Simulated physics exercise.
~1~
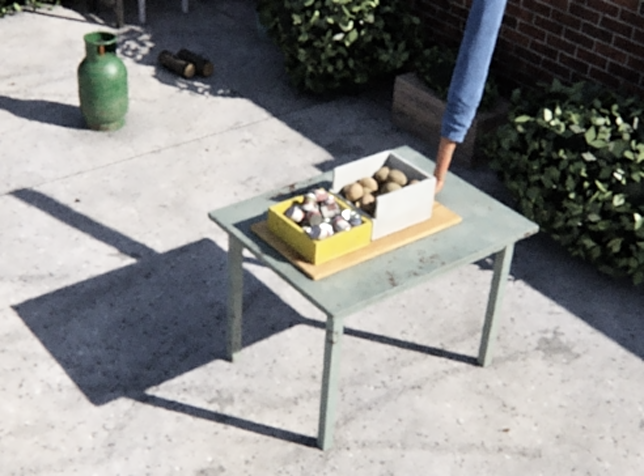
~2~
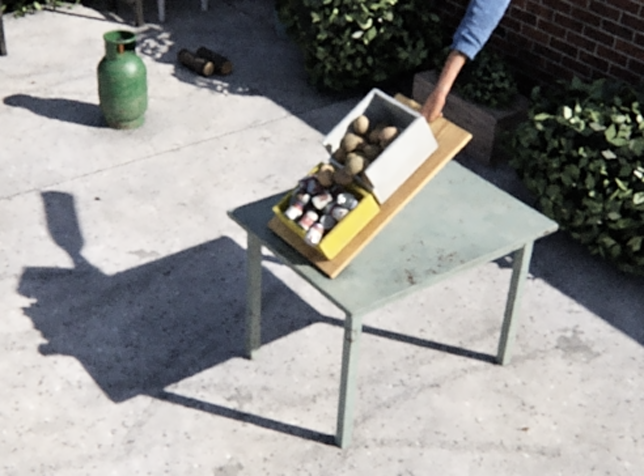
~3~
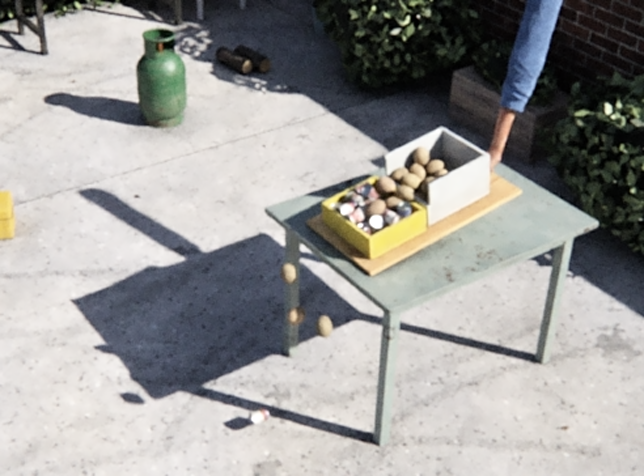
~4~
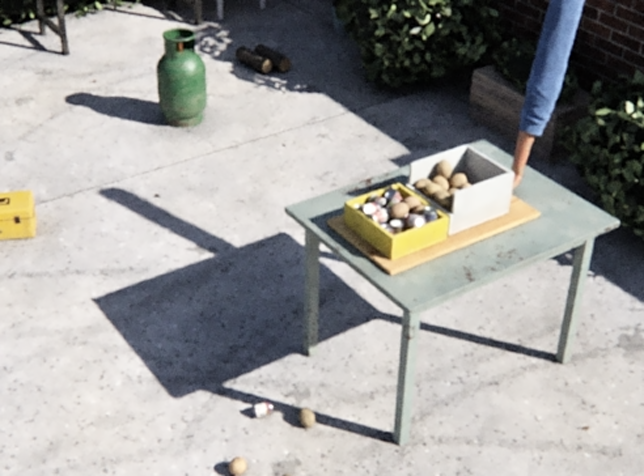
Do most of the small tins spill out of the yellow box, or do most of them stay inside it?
Most of the small tins stay inside the yellow box. Fewer than one in six of them go out.
In the video, a hand lifts the right end of a board holding a yellow box of small tins and a white box of brown, potato-like pieces, then lowers it flat. Some brown pieces tumble left and a few items land on the ground, while most stay in the boxes.
